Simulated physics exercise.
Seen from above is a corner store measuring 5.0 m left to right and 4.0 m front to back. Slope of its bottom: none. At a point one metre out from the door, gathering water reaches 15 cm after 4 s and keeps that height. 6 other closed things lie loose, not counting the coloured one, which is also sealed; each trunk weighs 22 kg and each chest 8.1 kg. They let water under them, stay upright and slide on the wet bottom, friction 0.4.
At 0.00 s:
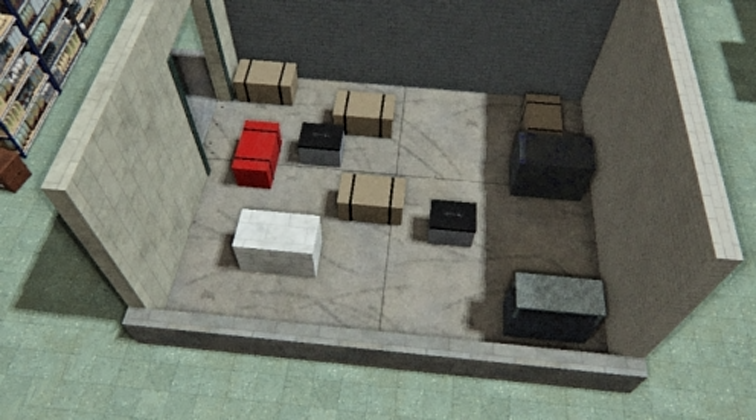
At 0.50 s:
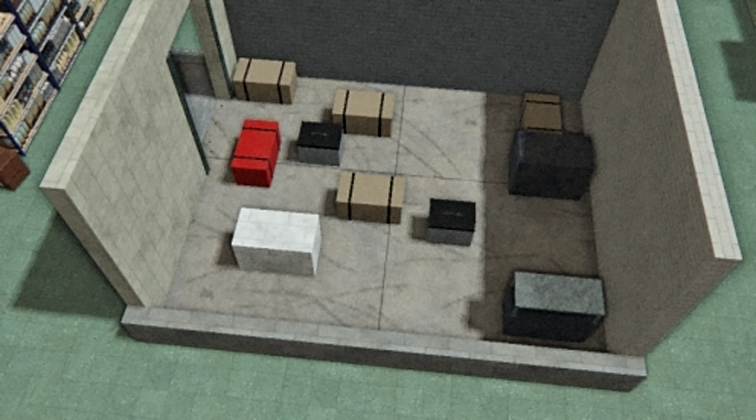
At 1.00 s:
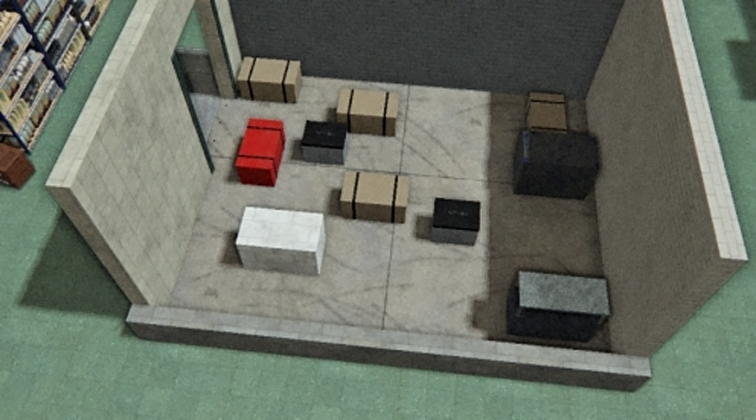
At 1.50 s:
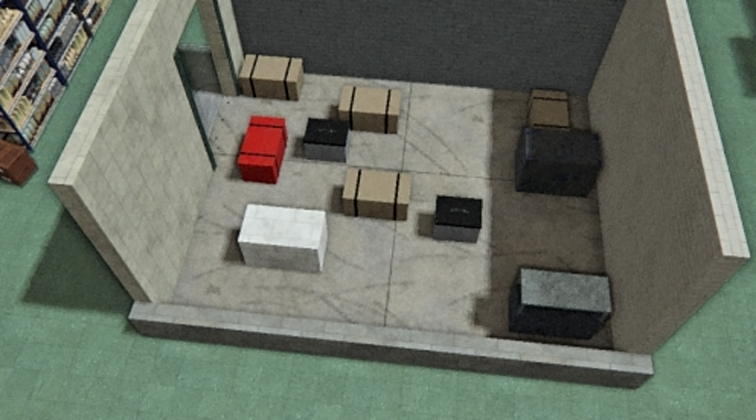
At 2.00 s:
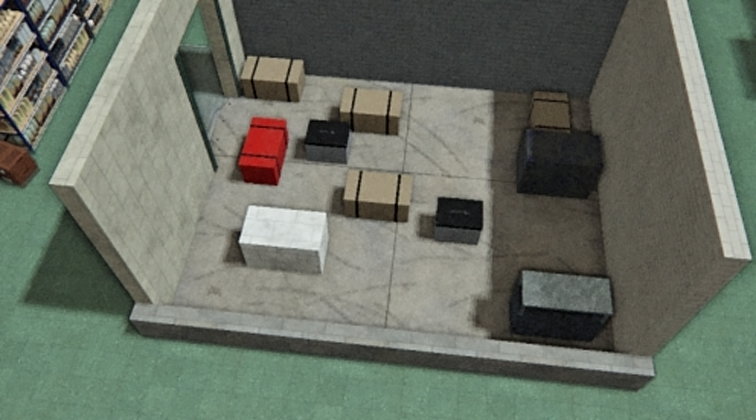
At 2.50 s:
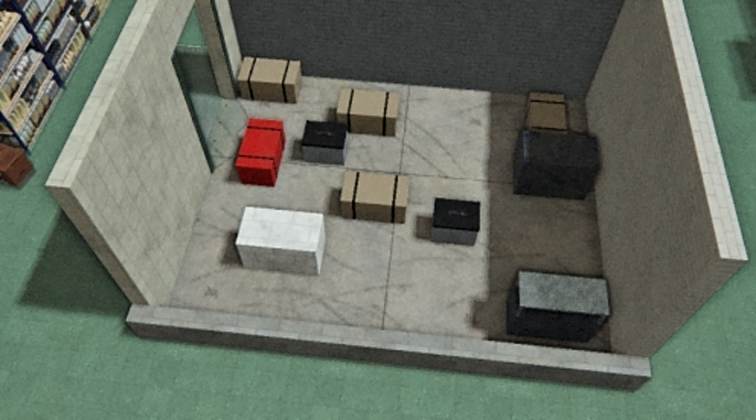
Walled store room seen from above, red trunk and scattered boxes staying still as the view sways slightly.
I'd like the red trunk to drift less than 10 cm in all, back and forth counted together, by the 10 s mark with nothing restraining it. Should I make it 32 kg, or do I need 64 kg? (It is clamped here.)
You need 64 kg.
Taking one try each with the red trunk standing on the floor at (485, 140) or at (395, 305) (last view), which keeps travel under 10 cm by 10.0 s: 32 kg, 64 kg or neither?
Well, at the first spot either weight will do, and at the second either weight will do.
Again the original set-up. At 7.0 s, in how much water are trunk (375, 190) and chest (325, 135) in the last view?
First about 2 cm, second about 3 cm.
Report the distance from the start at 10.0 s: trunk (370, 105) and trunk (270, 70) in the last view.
They sit 20 cm and 30 cm away, in the order given.
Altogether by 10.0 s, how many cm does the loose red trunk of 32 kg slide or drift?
Around 50 centimetres in total.
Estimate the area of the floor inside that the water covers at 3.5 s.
Around 1.0 m2 of it.
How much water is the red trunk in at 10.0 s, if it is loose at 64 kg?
6 cm, roughly.
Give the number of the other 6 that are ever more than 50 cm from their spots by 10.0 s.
Result: 1.
After 3.5 s the red trunk would be 0 cm from its start with 32 kg and 0 cm from its start with 64 kg; 3 cm of water round it then.
After 4.5 s the red trunk would be 3 cm from its start with 32 kg and 0 cm from its start with 64 kg; 5 cm of water round it then.
After 7.0 s the red trunk would be 44 cm from its start with 32 kg and 0 cm from its start with 64 kg; 5 cm of water round it then.
After 10.0 s the red trunk would be 48 cm from its start with 32 kg and 0 cm from its start with 64 kg; 6 cm of water round it then.
